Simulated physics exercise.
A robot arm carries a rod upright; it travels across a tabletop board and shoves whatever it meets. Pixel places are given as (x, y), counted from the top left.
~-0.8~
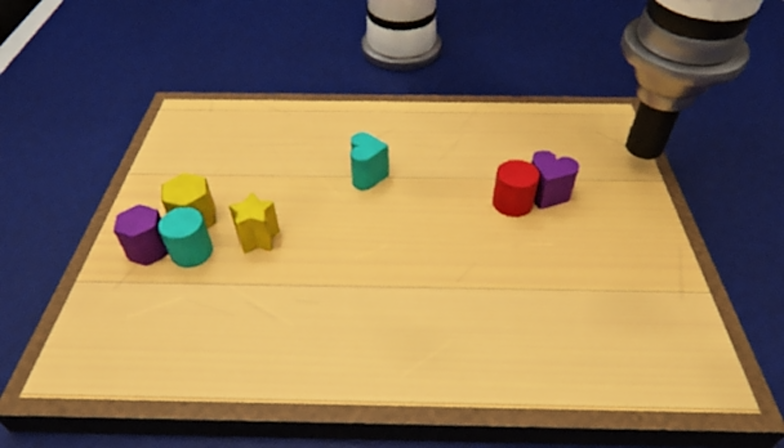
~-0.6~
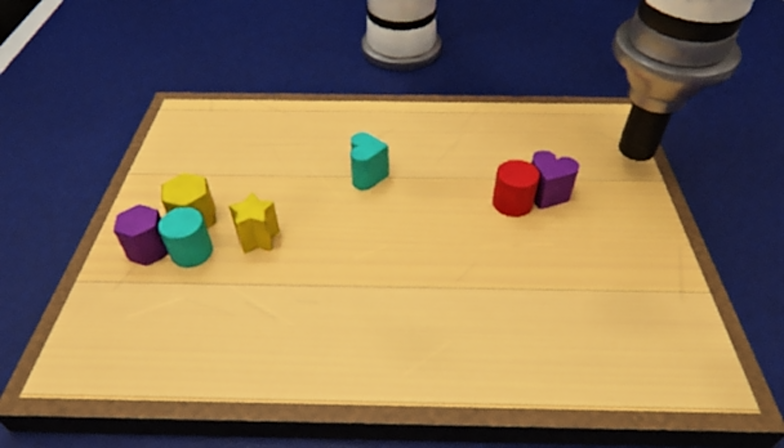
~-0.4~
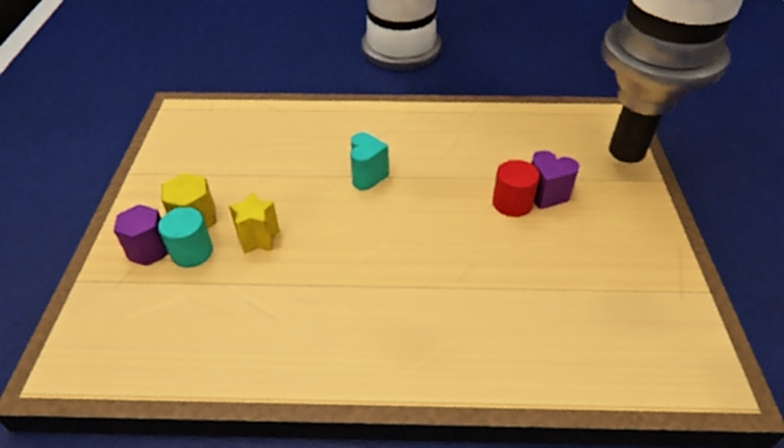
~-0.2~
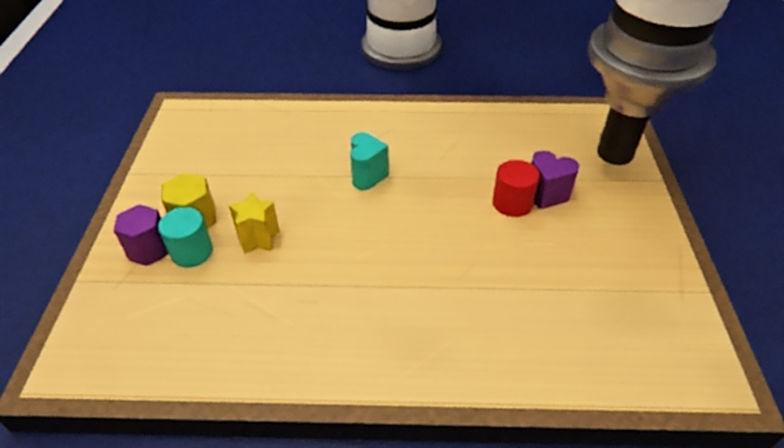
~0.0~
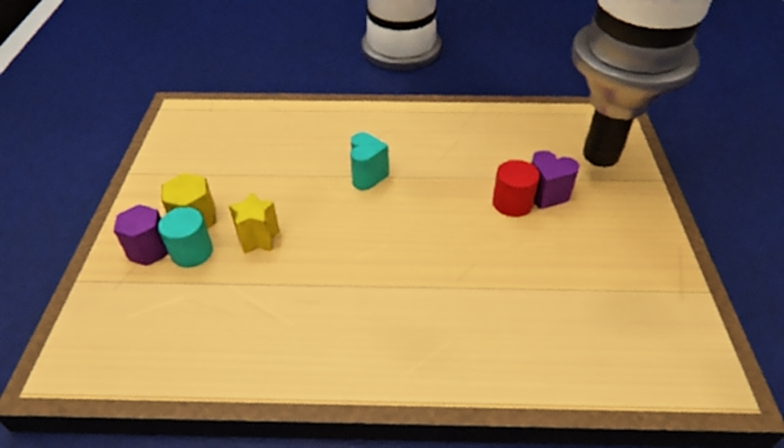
Robot arm with a black rod moving slowly left above a wooden board, while the red, purple, teal and yellow blocks stay still.
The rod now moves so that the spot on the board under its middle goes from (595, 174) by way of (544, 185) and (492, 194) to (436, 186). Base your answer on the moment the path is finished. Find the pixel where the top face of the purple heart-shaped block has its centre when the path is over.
At the end it should sit near (528, 185).
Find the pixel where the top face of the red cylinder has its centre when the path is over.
I'd expect the centre of its top face to be at (481, 191).
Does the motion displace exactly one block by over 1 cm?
It seems not.
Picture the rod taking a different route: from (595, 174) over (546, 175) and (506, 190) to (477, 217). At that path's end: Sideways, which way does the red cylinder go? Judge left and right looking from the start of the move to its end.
It's set to shift left.
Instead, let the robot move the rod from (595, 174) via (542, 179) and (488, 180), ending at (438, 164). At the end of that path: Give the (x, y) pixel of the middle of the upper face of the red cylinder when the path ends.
Around (502, 183).
The first path, step by step. One third of the way, rod (548, 167); red cylinder (503, 178); purple heart-shaped block (543, 175).
Two thirds of the way, rod (494, 176); red cylinder (483, 191); purple heart-shaped block (528, 185), turned 45° anticlockwise.
At the end, rod (438, 168); turquoise heart-shaped block in place; red cylinder (481, 191); purple heart-shaped block (528, 185), turned 45° anticlockwise.
